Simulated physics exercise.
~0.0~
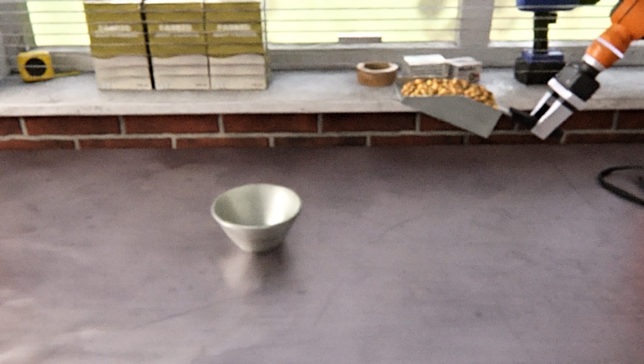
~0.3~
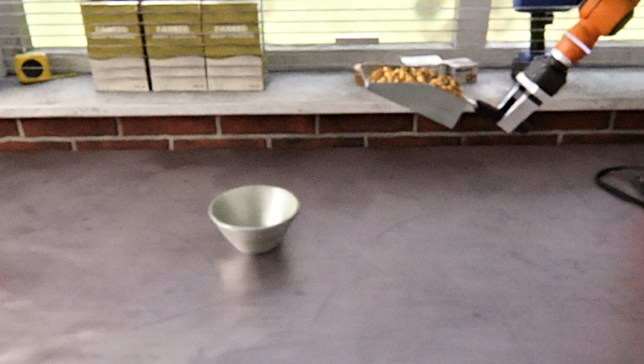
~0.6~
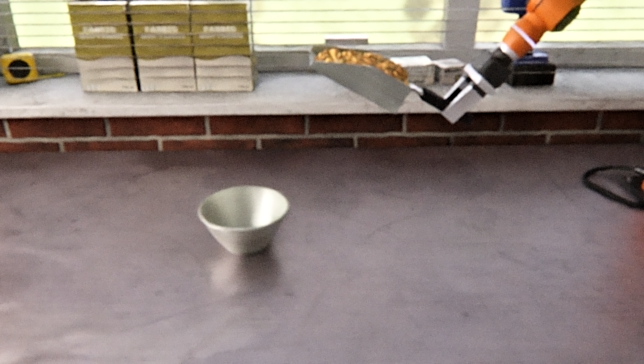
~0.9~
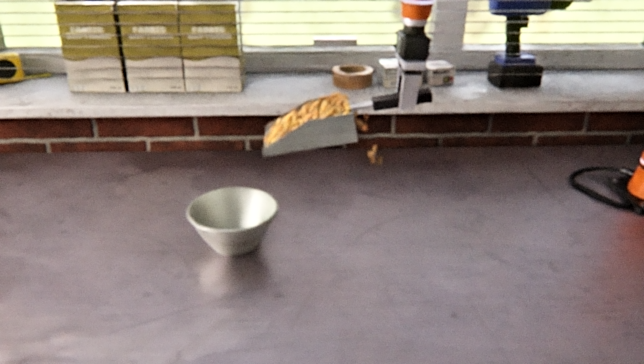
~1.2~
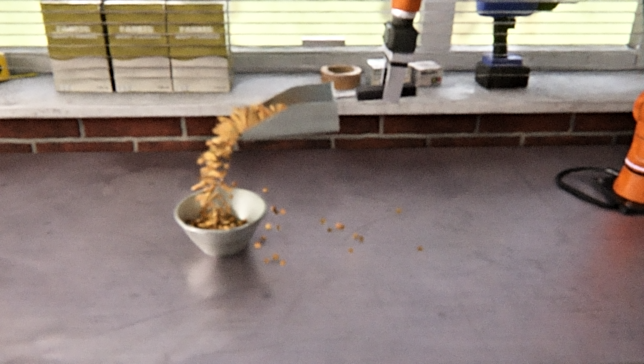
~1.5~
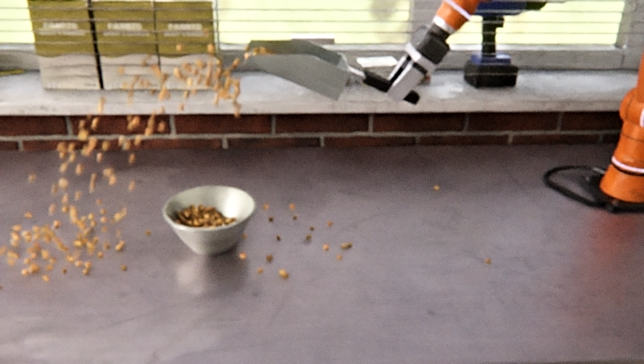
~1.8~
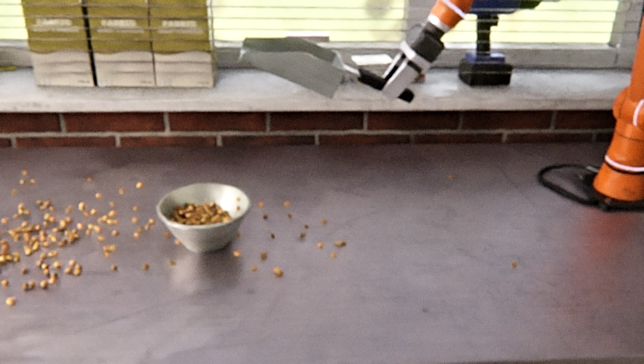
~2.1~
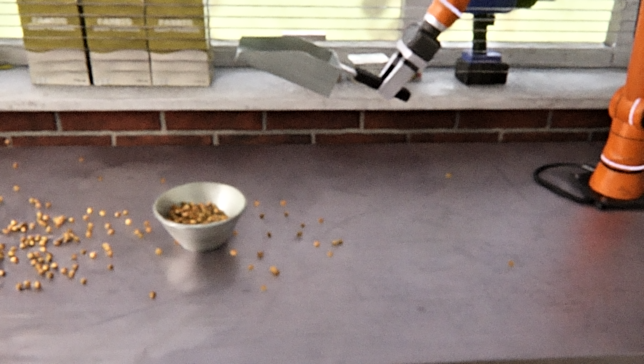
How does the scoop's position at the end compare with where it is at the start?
At the end the scoop is well to the left of where it starts, and somewhat higher in the view.
